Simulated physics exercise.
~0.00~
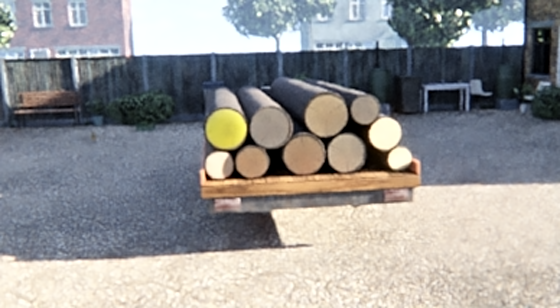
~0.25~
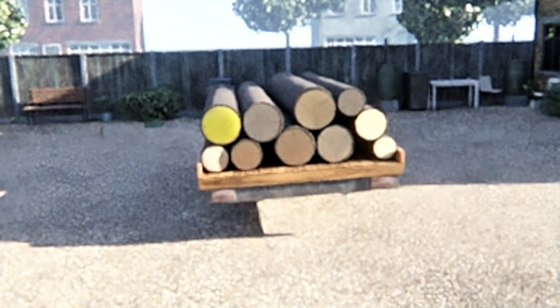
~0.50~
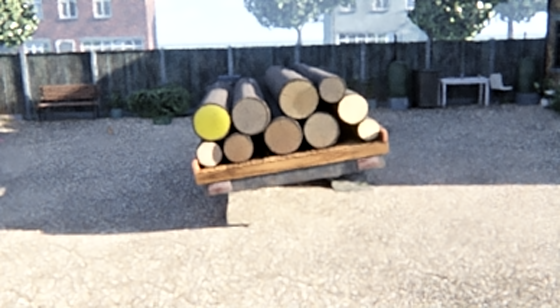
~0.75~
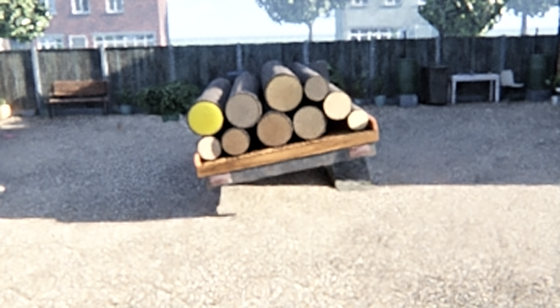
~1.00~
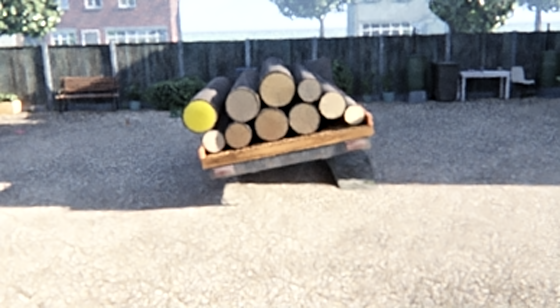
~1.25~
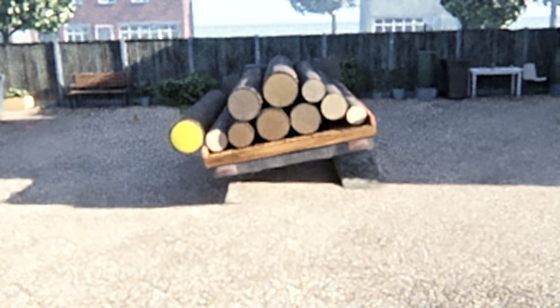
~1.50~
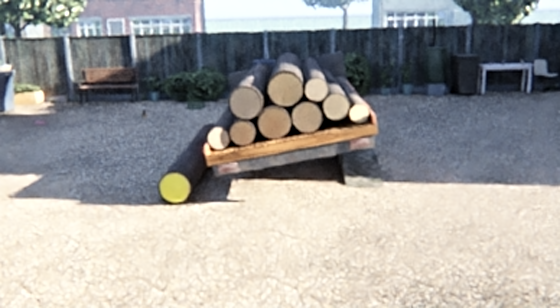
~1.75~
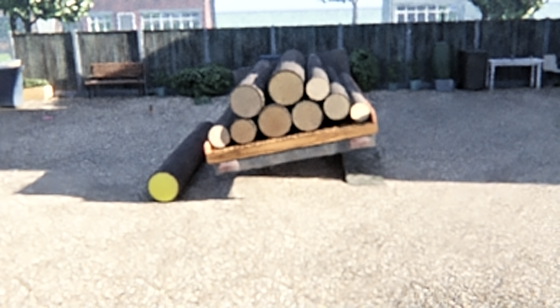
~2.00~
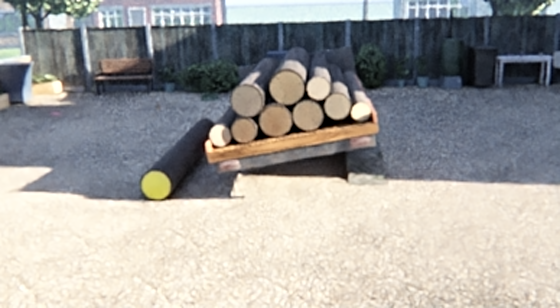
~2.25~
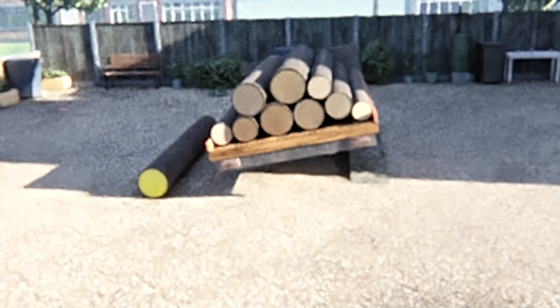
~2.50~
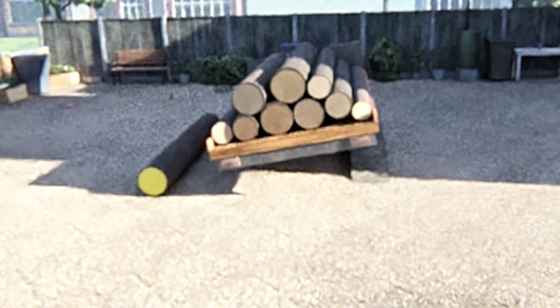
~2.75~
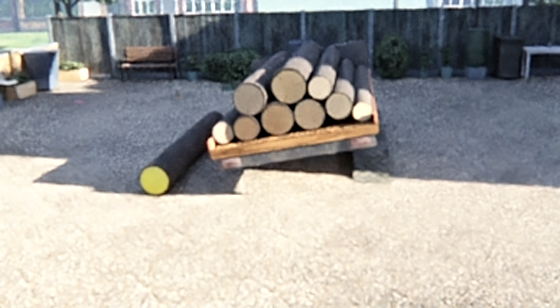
In a gravel yard, a loaded trailer tilts and the yellow-ended log rolls off left, then rests.
